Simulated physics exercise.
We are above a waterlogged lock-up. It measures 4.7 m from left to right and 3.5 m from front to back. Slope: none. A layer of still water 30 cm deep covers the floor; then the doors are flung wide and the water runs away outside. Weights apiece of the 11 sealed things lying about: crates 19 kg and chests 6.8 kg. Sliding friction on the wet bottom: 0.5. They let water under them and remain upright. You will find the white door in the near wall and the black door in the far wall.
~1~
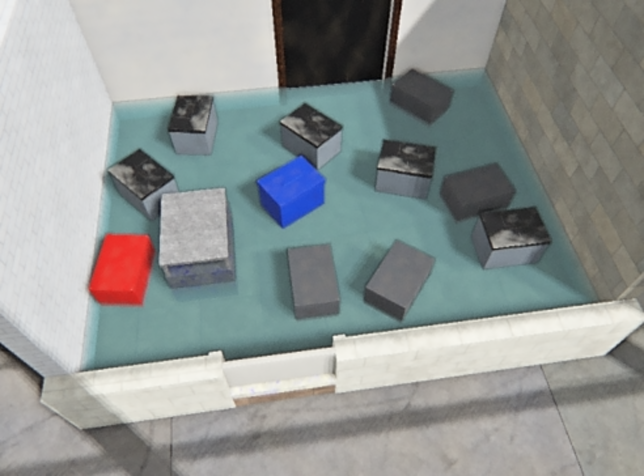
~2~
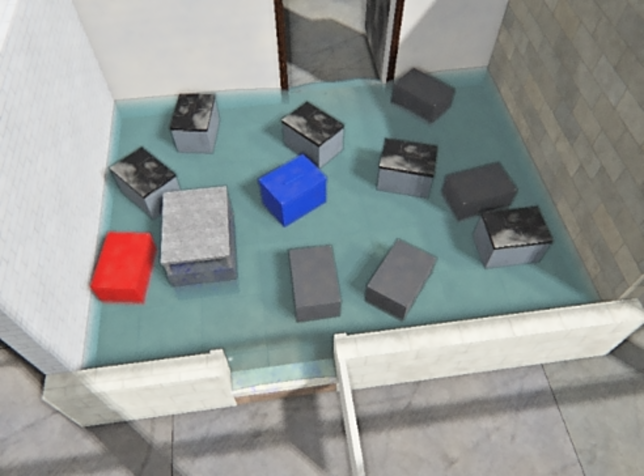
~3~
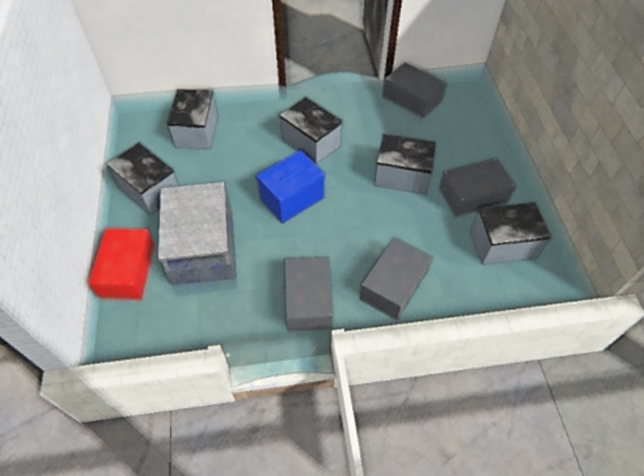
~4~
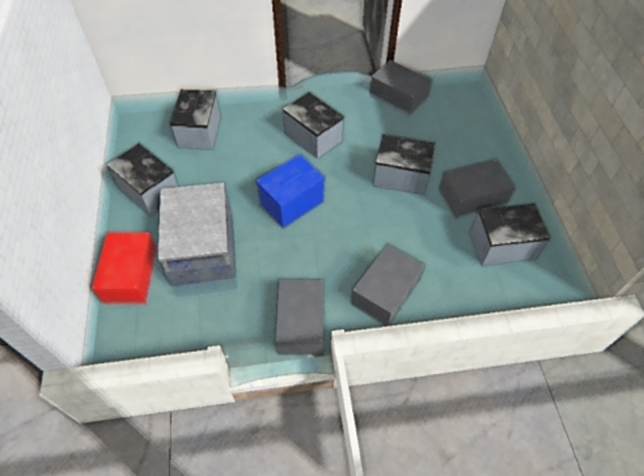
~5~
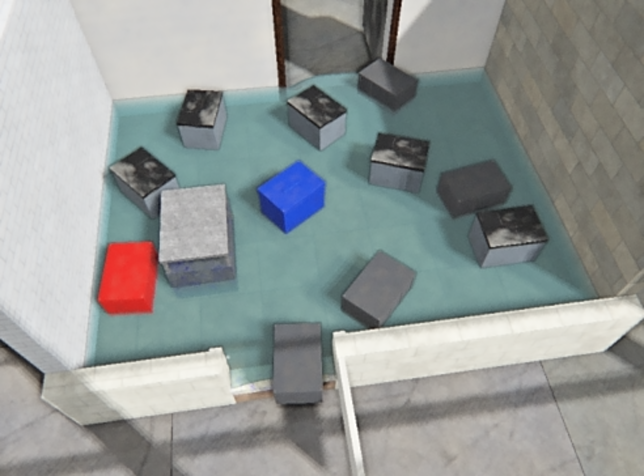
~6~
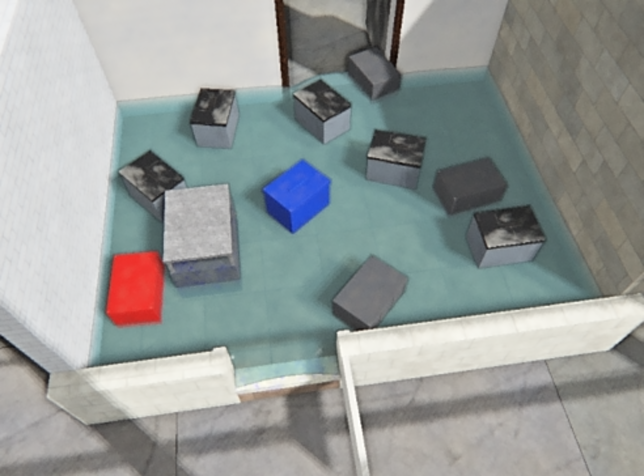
Seen from above, a walled room stands flooded with shallow greenish water, a doorway at the back and a gap in the low front wall. A blue box floats near the middle and a red one at the left, among grey, black-topped and pale stone-like blocks. Both openings clear, then a grey block slides out through the front gap, another drifts to the back doorway, and the red box edges forward.
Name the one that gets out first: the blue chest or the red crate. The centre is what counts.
Red.
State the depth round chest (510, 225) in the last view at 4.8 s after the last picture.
Depth: Near 16 cm.
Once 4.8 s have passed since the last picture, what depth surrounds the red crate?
Roughly 16 cm deep.
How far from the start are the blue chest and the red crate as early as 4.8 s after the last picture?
About 50 and 120 cm by then.
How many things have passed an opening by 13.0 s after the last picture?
By that moment the number is 8.
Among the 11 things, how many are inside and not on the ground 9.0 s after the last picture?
The number is 4.
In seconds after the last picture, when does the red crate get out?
At roughly 6.0 seconds.
Then, 1.0 s after the last picture the blue chest is near (295, 190), 0.1 m from its start, afloat; the red crate is near (143, 293), 0.4 m from its start, afloat; 2 of 11 are out; 9 afloat.
Then, 4.8 s after the last picture the blue chest is near (292, 222), 0.5 m from its start, afloat; the red crate is near (222, 324), 1.1 m from its start, afloat; 4 of 11 are out; 7 afloat.
Then, 9.0 s after the last picture the blue chest is near (281, 280), 1.1 m from its start, afloat; the red crate has gone out (6.0 s after the last picture); 7 of 11 are out; 4 afloat.
Then, 13.0 s after the last picture the blue chest has gone out (10.9 s after the last picture); the red crate has gone out (6.0 s after the last picture); 8 of 11 are out; 3 afloat.
